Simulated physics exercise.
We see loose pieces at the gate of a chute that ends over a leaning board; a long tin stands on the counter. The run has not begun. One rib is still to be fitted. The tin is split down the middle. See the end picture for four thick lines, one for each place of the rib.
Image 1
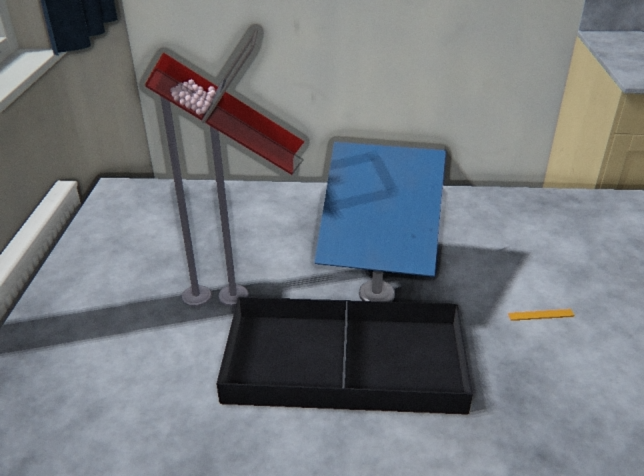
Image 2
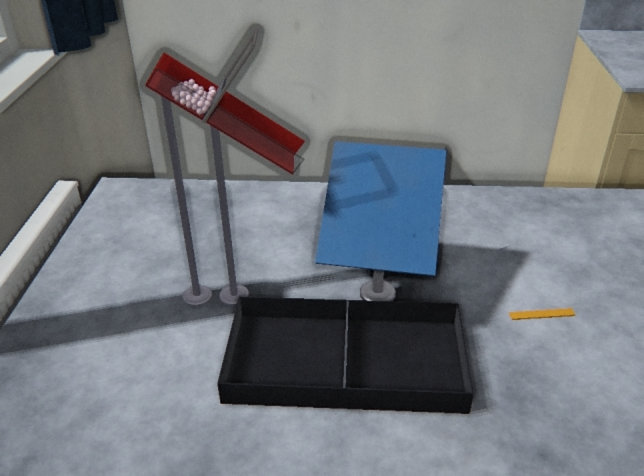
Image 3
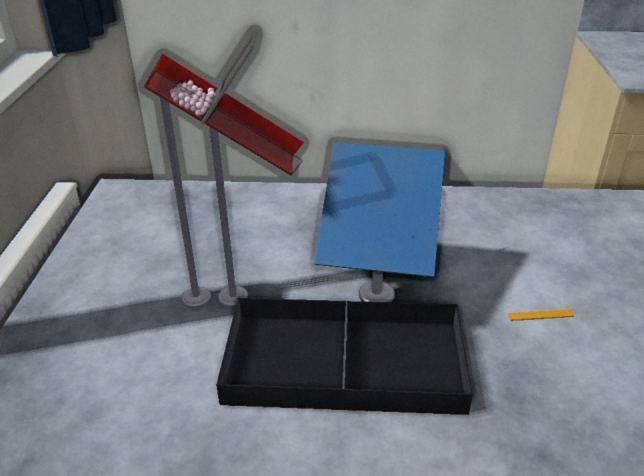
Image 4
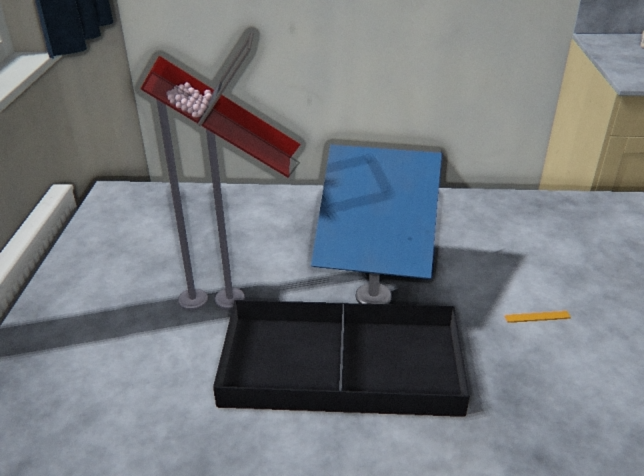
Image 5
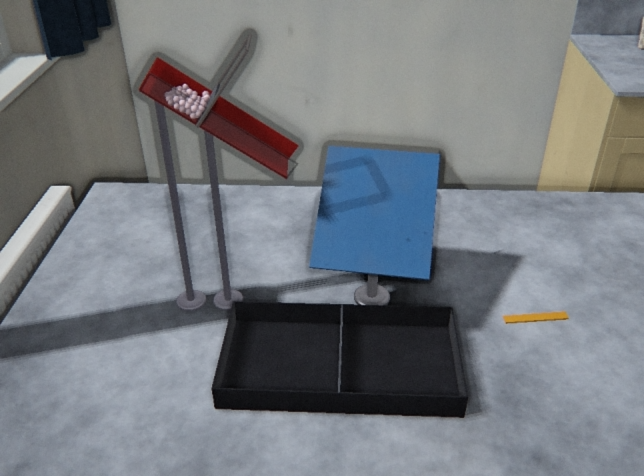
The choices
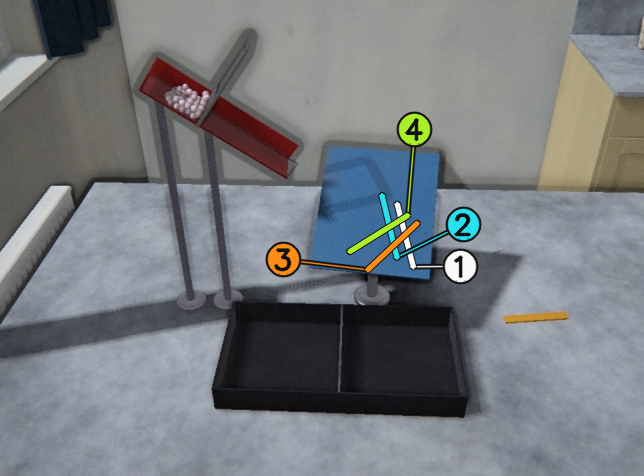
At the start, small pale beads sit behind a gate in a raised red chute sloping down to the right, near a tilted blue board and a divided black tray. The view shifts very slightly, while the beads stay put and the gate remains shut.
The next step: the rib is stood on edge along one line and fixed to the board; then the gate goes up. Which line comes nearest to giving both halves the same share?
The best line is 3.
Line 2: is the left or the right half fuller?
Right.
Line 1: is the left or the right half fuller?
More lands on the right.
On the marked copy, line 1 from (397, 204) to (413, 266); line 2 from (382, 195) to (396, 257); line 3 from (417, 223) to (367, 269); line 4 from (407, 215) to (349, 251).
With 1, of what is caught, a small share in the left half, all but a few in the right.
With 2, of what is caught, a small share in the left half, all but a few in the right.
With 3, of what is caught, close to two thirds in the left half, close to a third in the right.
With 4, of what is caught, the bulk in the left half, close to a quarter in the right.
